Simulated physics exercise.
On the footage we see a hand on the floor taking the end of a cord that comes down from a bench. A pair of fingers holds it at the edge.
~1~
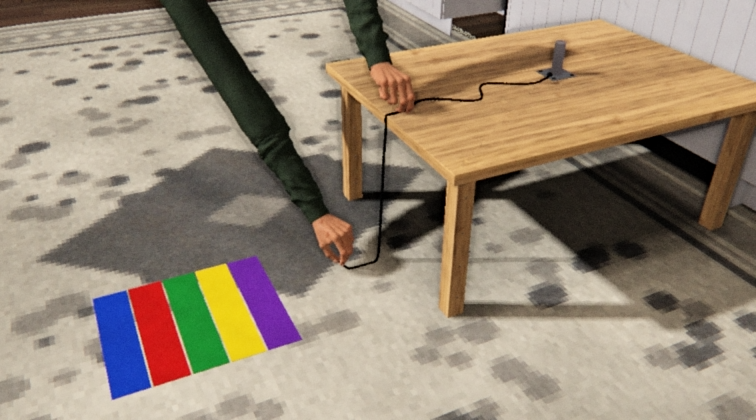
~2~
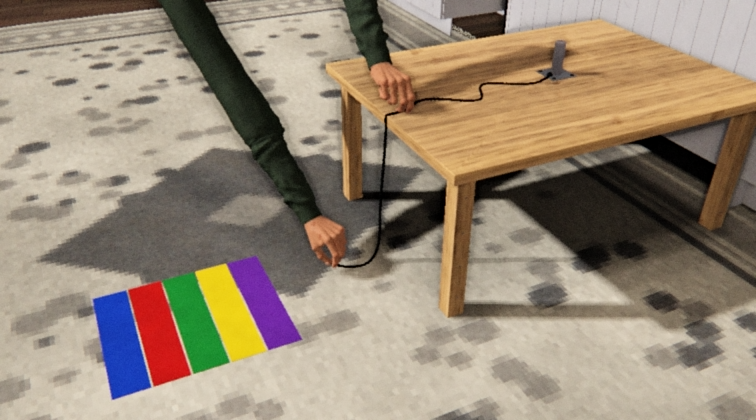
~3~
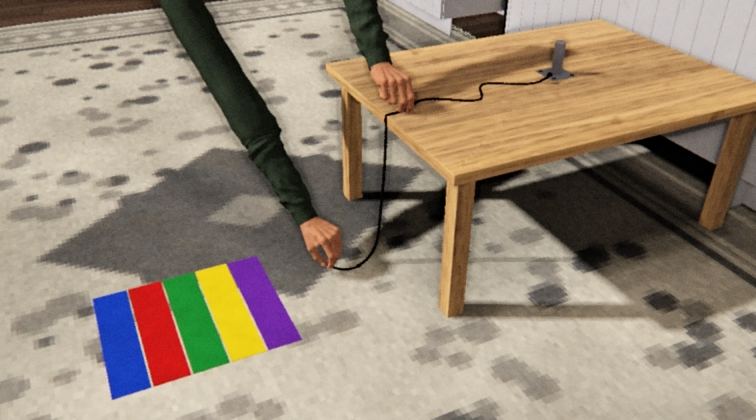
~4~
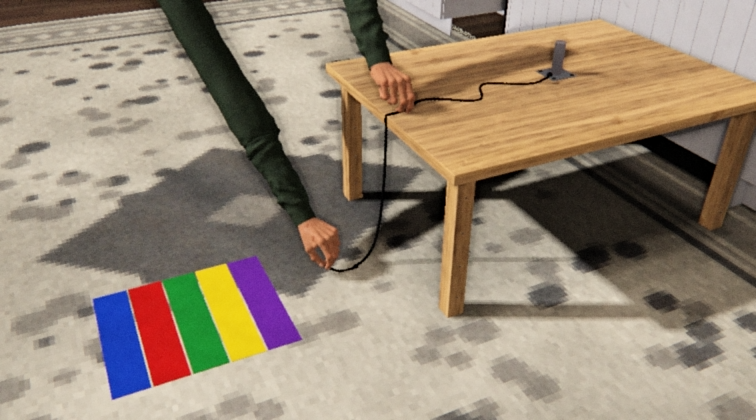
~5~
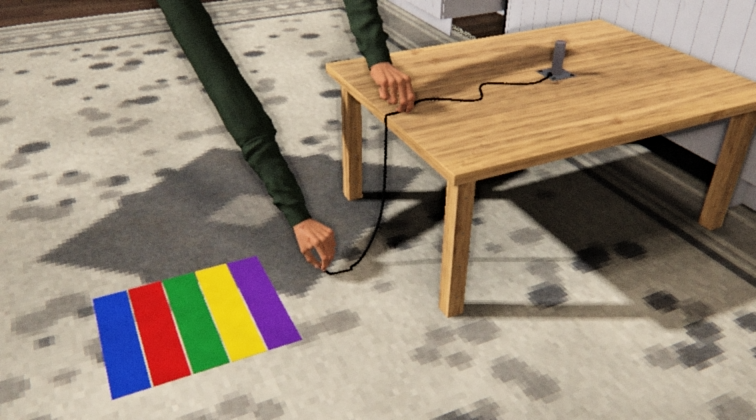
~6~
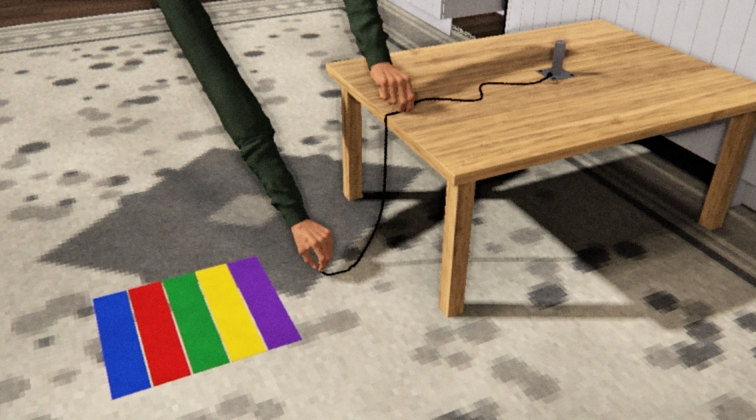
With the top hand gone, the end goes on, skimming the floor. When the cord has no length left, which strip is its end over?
The green strip.
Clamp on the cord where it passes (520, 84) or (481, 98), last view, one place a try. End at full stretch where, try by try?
I'd put it around (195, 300) the first time and around (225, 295) the second.
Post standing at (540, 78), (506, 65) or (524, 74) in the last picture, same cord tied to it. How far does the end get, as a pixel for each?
Per try, approx.: (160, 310); (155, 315); (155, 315).
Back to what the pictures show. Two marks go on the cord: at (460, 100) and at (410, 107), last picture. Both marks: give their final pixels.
You'll find the first mark at (435, 103) and the second mark at (384, 119).
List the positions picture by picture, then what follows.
In the first frame, end (340, 262); purple (277, 328); yellow (242, 338); green (205, 350); red (167, 362); blue (127, 374).
In the second frame, end (332, 264); cord through (534, 83) (480, 91) (433, 99) (386, 126) (381, 195) (376, 253).
In the third frame, end (328, 265).
In the fourth frame, end (326, 266); cord through (534, 83) (480, 91) (433, 99) (386, 126) (383, 194) (369, 253).
In the fifth frame, end (321, 267).
In the sixth frame, end (319, 267); cord through (534, 83) (480, 91) (433, 99) (386, 126) (384, 194) (363, 253).
Soon after, end near (262, 283); over purple.
After that, end near (218, 295); over yellow.
At the stop, end near (192, 303); over green. It halts on the green strip.
